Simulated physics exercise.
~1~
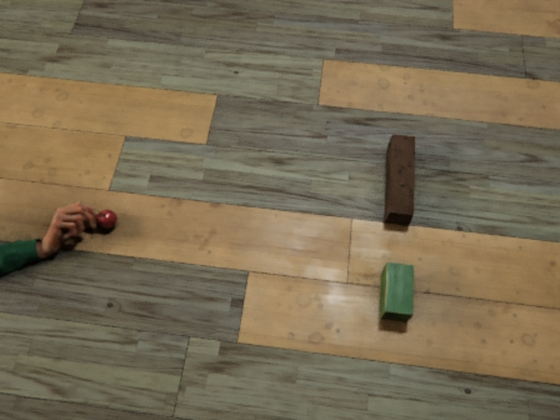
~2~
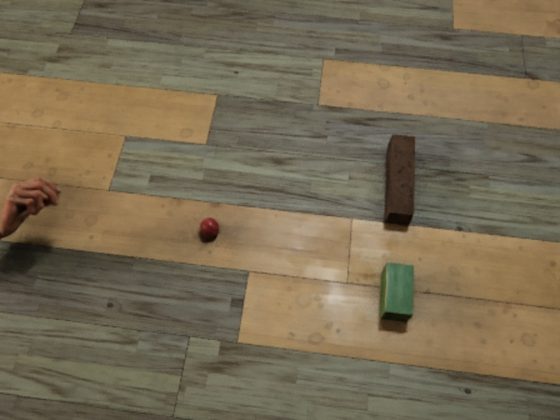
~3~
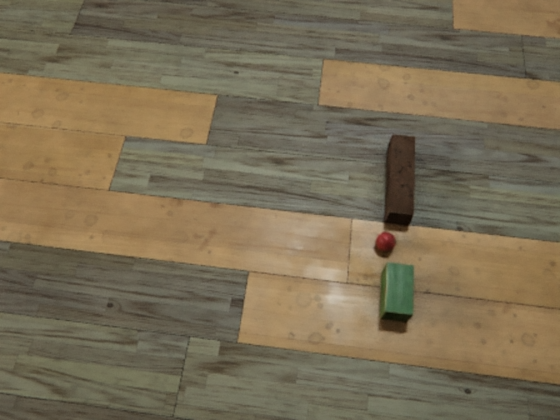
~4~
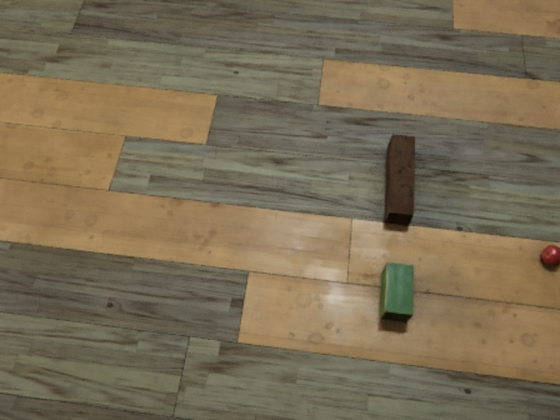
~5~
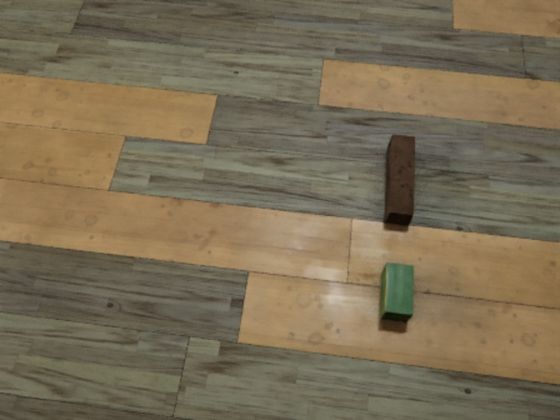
The video shows a hand releasing a red tomato on a wood-patterned floor and drawing back as it rolls right. The tomato passes through the gap between a brown brick and a green block, continues right and leaves view, while both blocks stay in place.
